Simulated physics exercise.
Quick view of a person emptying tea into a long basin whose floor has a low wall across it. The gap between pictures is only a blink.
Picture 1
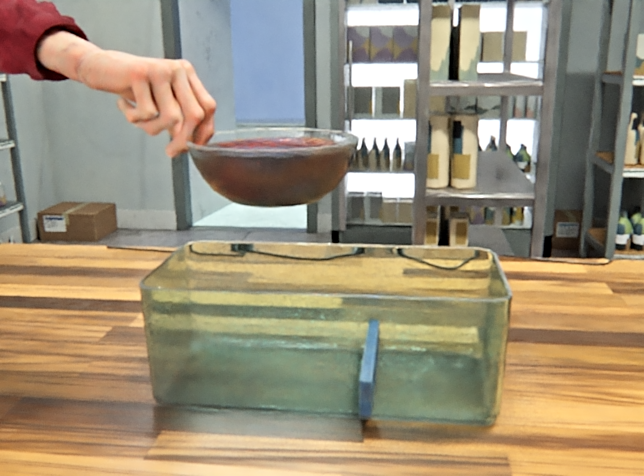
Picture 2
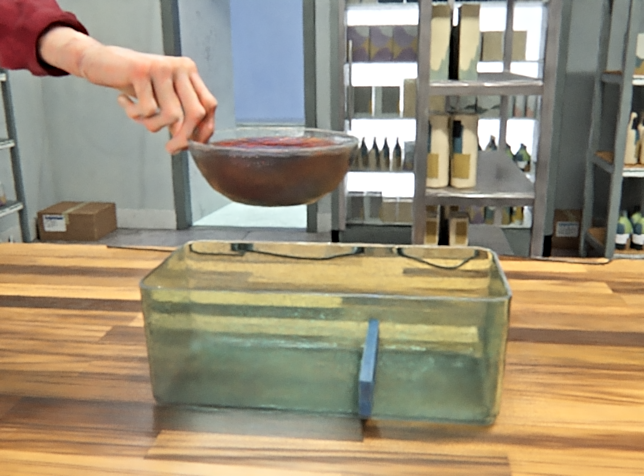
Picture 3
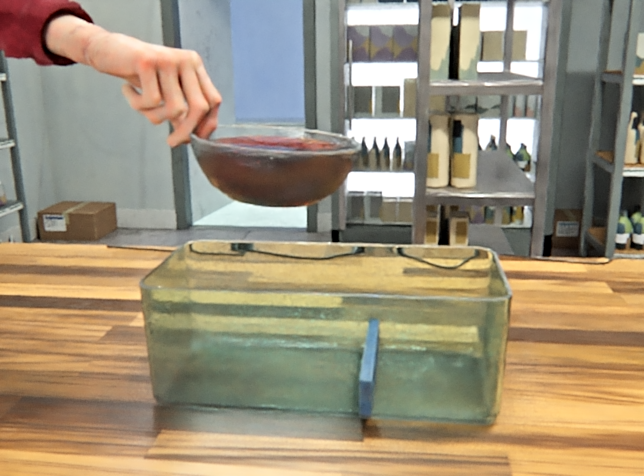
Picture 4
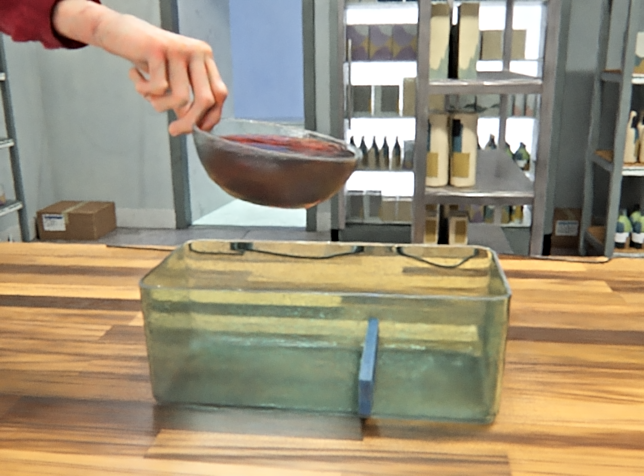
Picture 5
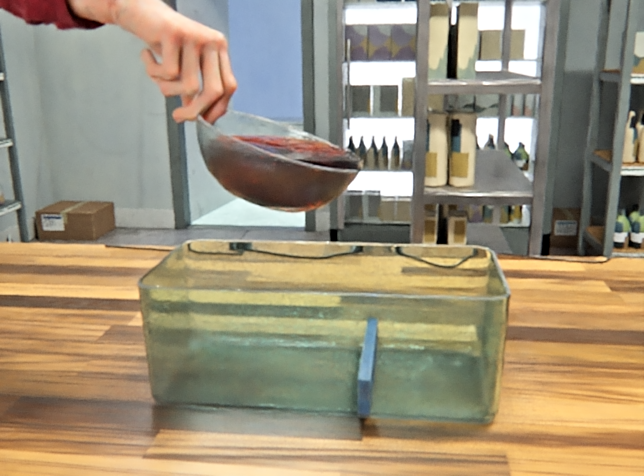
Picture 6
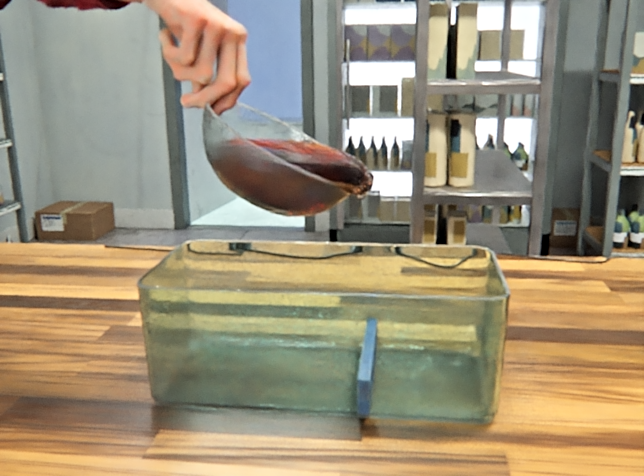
In this clip, a hand holds a glass bowl of dark reddish tea above a long clear basin with a low blue wall across its floor, then raises the bowl's left side, tilting it rightward as the liquid reaches the lower rim.
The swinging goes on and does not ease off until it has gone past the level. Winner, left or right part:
Most of it settles to the right.
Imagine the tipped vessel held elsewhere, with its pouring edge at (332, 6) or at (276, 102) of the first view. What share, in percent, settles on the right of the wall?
Close to 70 in a hundred, and close to 15 in a hundred.
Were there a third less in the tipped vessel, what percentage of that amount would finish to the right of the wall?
Estimated share: Around 70 %.
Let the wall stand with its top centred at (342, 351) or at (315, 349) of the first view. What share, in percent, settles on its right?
In order, near 80 and 85 in a hundred.
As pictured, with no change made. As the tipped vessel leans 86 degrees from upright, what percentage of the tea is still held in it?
It keeps around 10 per cent at that angle.
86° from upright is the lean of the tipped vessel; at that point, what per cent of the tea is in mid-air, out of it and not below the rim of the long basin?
Around 20 in a hundred.
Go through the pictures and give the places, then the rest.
The first frame shows tilt 0°; pouring edge (358, 141); surface from (199, 148) to (354, 148); the long basin's rim runs from (164, 264) to (502, 274); the wall's top is at (370, 348).
The second frame shows tilt 1°; pouring edge (358, 143); surface from (200, 146) to (354, 149).
The third frame shows tilt 5°; pouring edge (360, 148); surface from (201, 143) to (356, 152).
The fourth frame shows tilt 11°; pouring edge (361, 157); surface from (204, 140) to (358, 154).
The fifth frame shows tilt 20°; pouring edge (360, 170); surface from (208, 140) to (359, 165); 2 per cent is over the edge.
The sixth frame shows tilt 30°; pouring edge (357, 185); surface from (213, 144) to (343, 167); 10 per cent is over the edge.
A moment on, the tilt is 86° and 8 per cent is still to pour, 7 is left of the wall and 68 right of it.
Next, the tilt is 99° and 0 per cent is still to pour, 23 is left of the wall and 76 right of it.
Then the tilt is 99° and 0 per cent is still to pour, 26 is left of the wall and 73 right of it.
Later the tilt is 99° and 0 per cent is still to pour, 28 is left of the wall and 71 right of it.
At rest 29 per cent lies left of the wall, 71 right of it and 1 outside.
